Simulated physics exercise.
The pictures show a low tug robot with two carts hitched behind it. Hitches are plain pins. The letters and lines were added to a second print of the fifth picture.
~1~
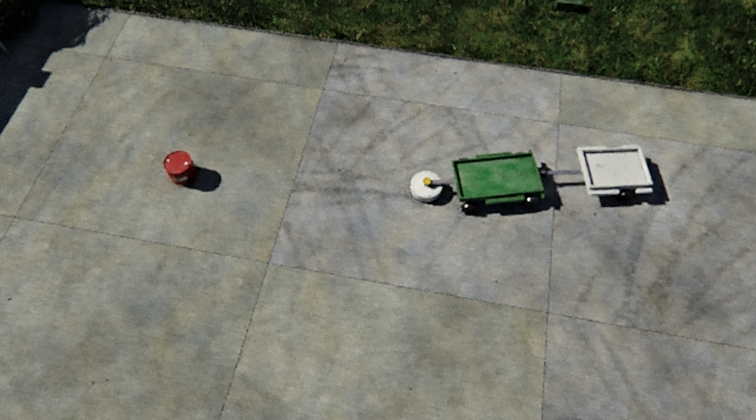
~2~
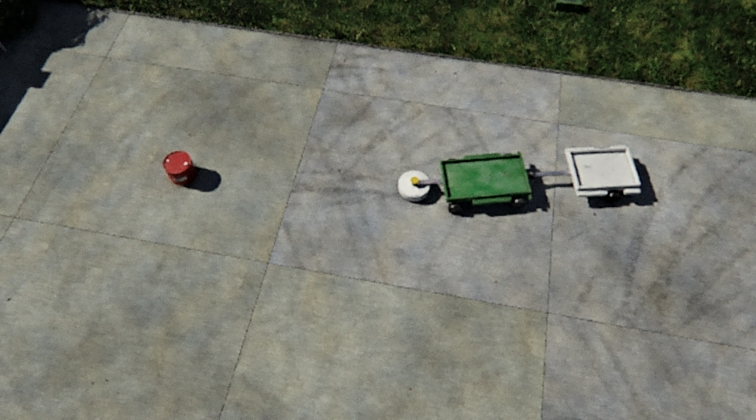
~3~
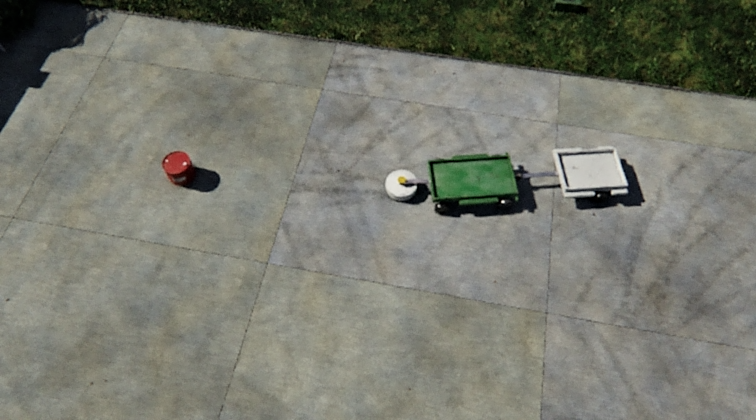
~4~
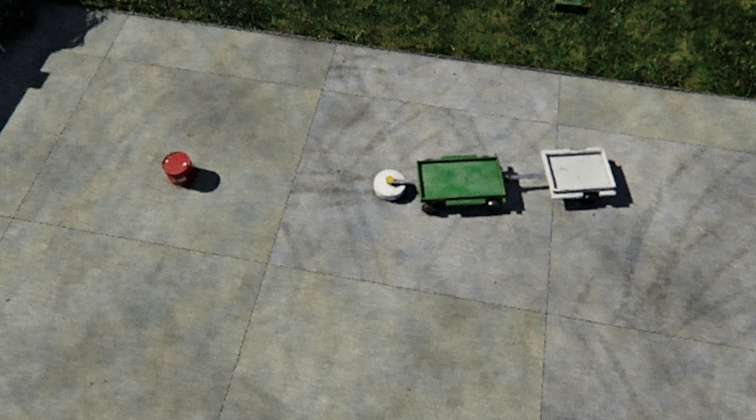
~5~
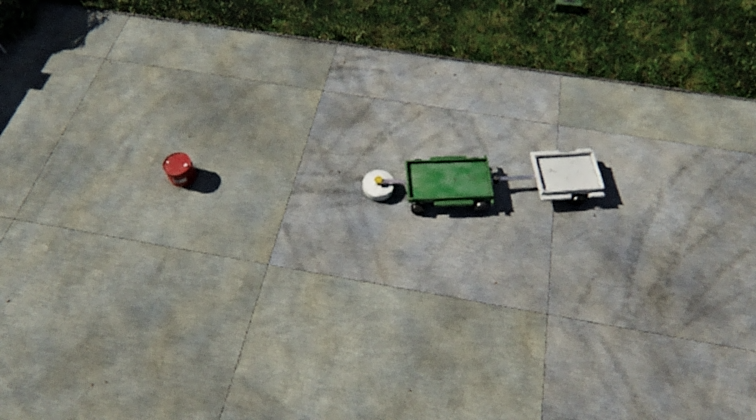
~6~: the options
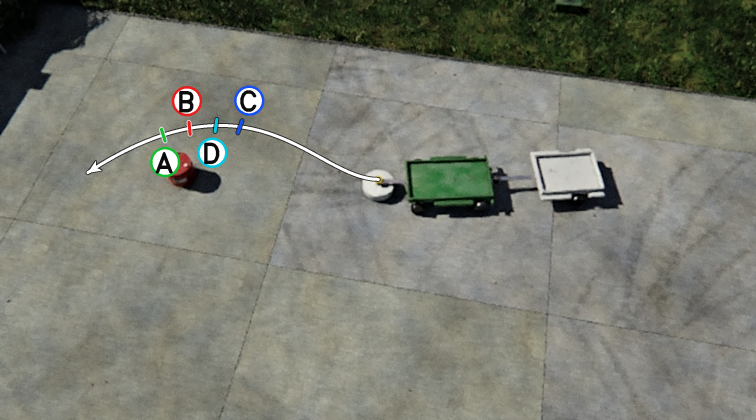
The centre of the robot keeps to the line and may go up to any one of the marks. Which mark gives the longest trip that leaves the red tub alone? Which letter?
It should halt at A.
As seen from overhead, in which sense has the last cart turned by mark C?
Clockwise.
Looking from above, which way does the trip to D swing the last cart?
Clockwise.
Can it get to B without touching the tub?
For that mark, yes.
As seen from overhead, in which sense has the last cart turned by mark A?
Clockwise.
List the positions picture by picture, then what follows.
The first picture shows robot (427, 185); green cart (497, 177); white cart (614, 169).
The second picture shows robot (414, 185); green cart (485, 178); white cart (602, 170); red tub (184, 175).
The third picture shows robot (402, 184); green cart (472, 178); white cart (590, 171); red tub (183, 175).
The fourth picture shows robot (390, 184); green cart (460, 179); white cart (578, 172); red tub (183, 176).
The fifth picture shows robot (378, 184); green cart (449, 180); white cart (567, 173); red tub (184, 176).
On the marked copy, A at (163, 135); B at (190, 128); C at (240, 127); D at (216, 126); the route from (378, 179) via (236, 126) to (88, 173).
With A. Early on, robot (306, 154), last cart (486, 177).
Further on, robot (234, 131), last cart (405, 169).
At the end, robot (166, 140), last cart (339, 155); nothing has been touched.
As for the rest, B is safe but short; C is safe but short; D is safe but short.
